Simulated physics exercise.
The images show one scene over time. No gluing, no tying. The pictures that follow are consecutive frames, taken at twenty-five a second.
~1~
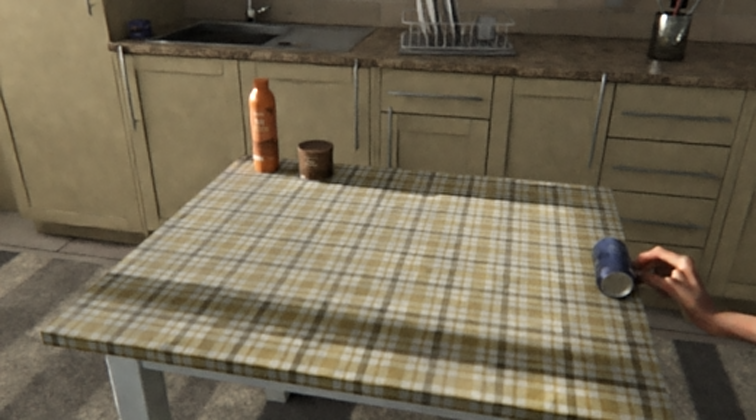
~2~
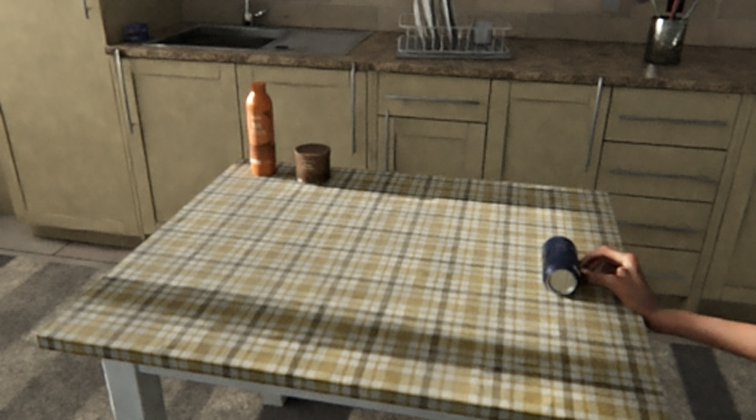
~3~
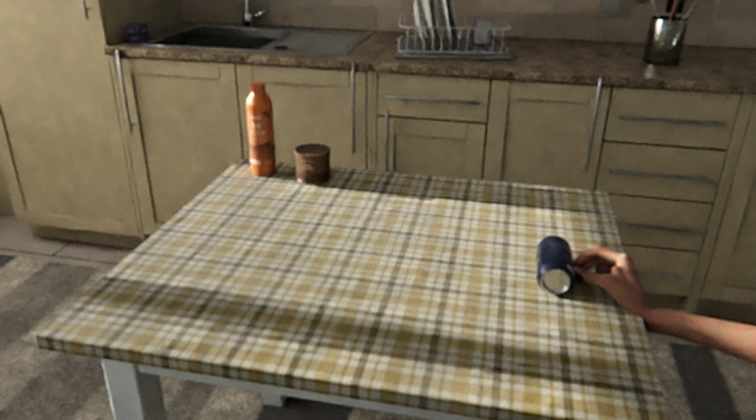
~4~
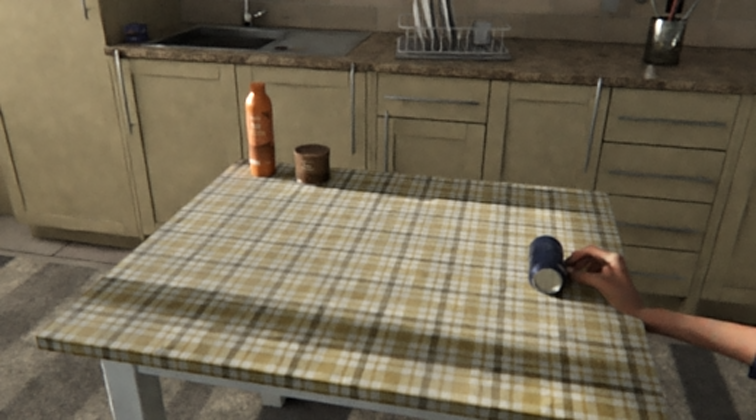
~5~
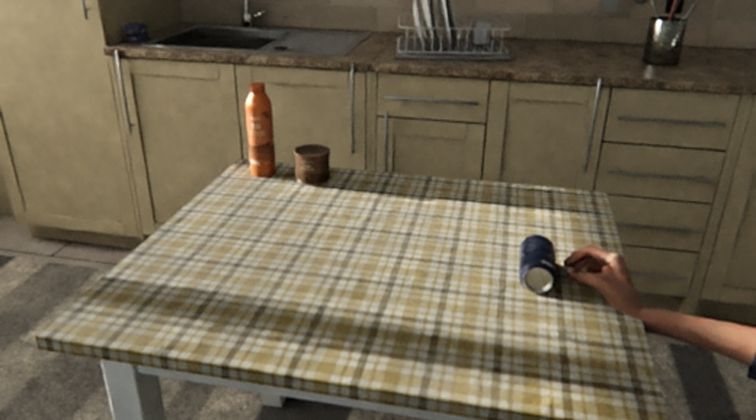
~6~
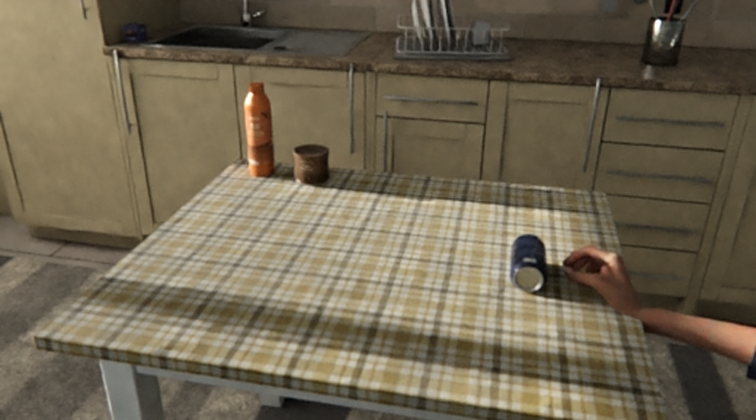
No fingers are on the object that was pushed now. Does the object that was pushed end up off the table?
No. It will end up on the table.
Then, 0.30 s after the last picture, blue can rolled well along near (477, 256).
Then, 0.60 s after the last picture, blue can rolled well along near (443, 252).
At rest, moved from the start, blue can. Seen from the same camera at the end, blue can near (422, 250).
